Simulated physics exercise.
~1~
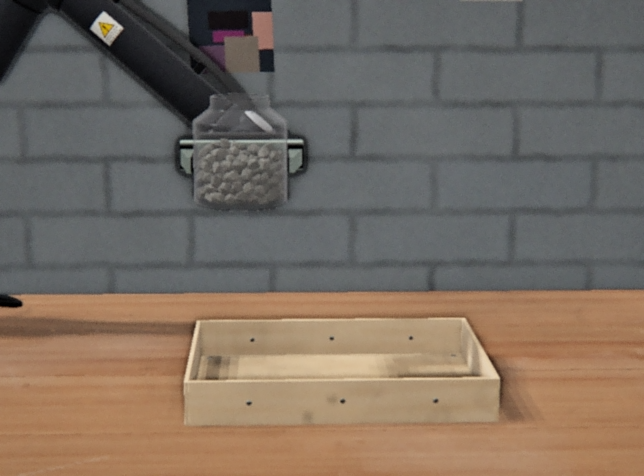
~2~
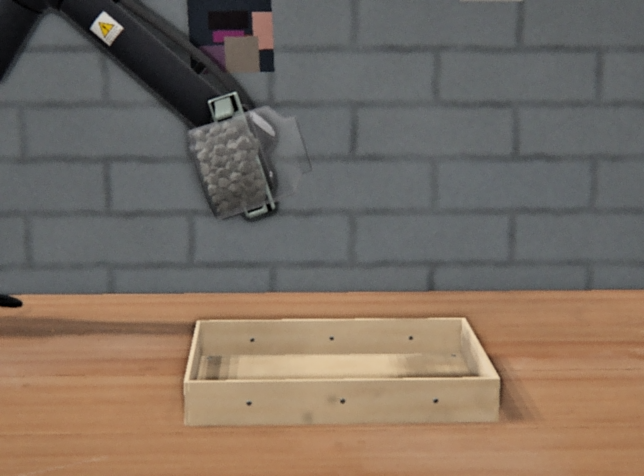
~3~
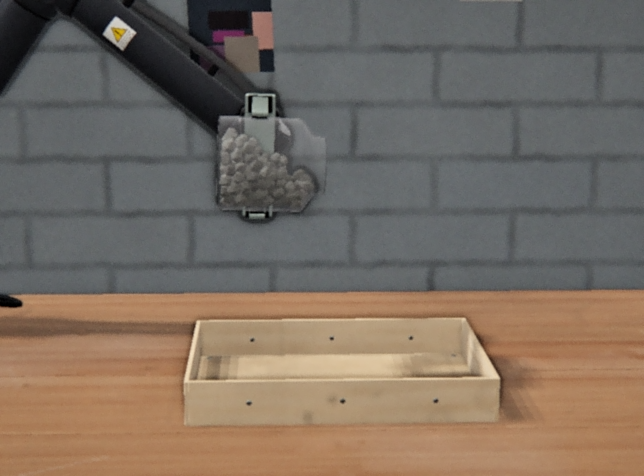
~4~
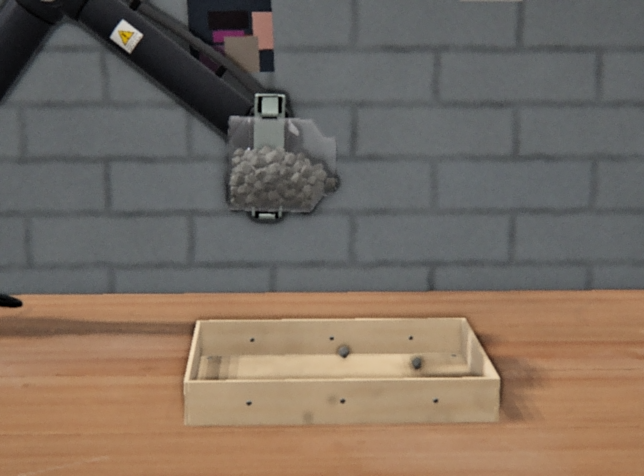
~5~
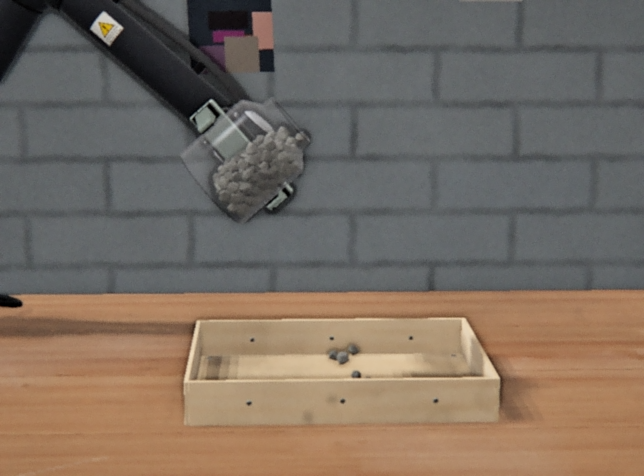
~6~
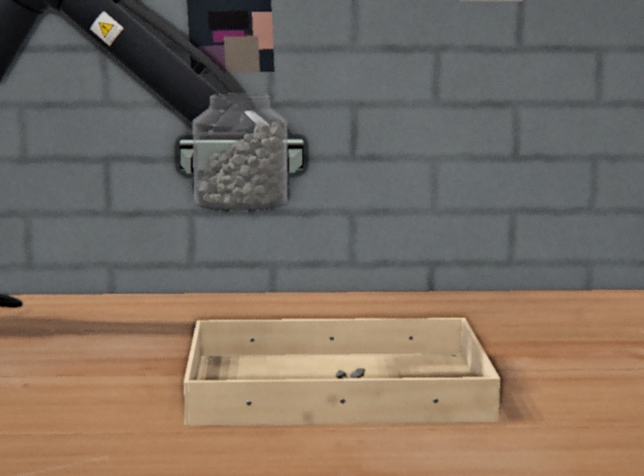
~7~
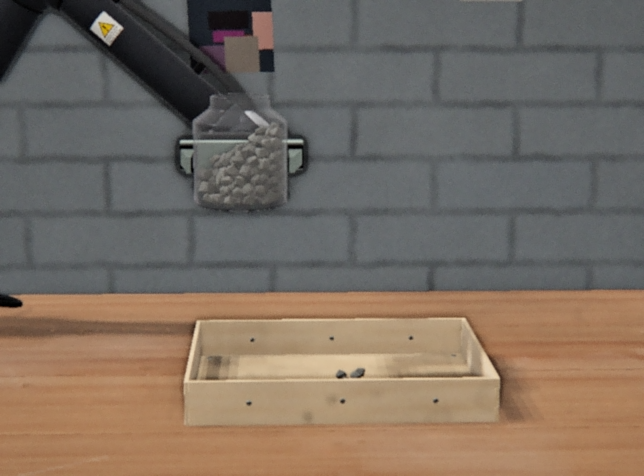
Against a grey brick wall, above a wooden table, a black robot arm tips a clear jar of grey pebbles onto its side over a shallow wooden tray, and a few drop in. The arm then turns the jar upright and holds it still, most pebbles remaining inside.
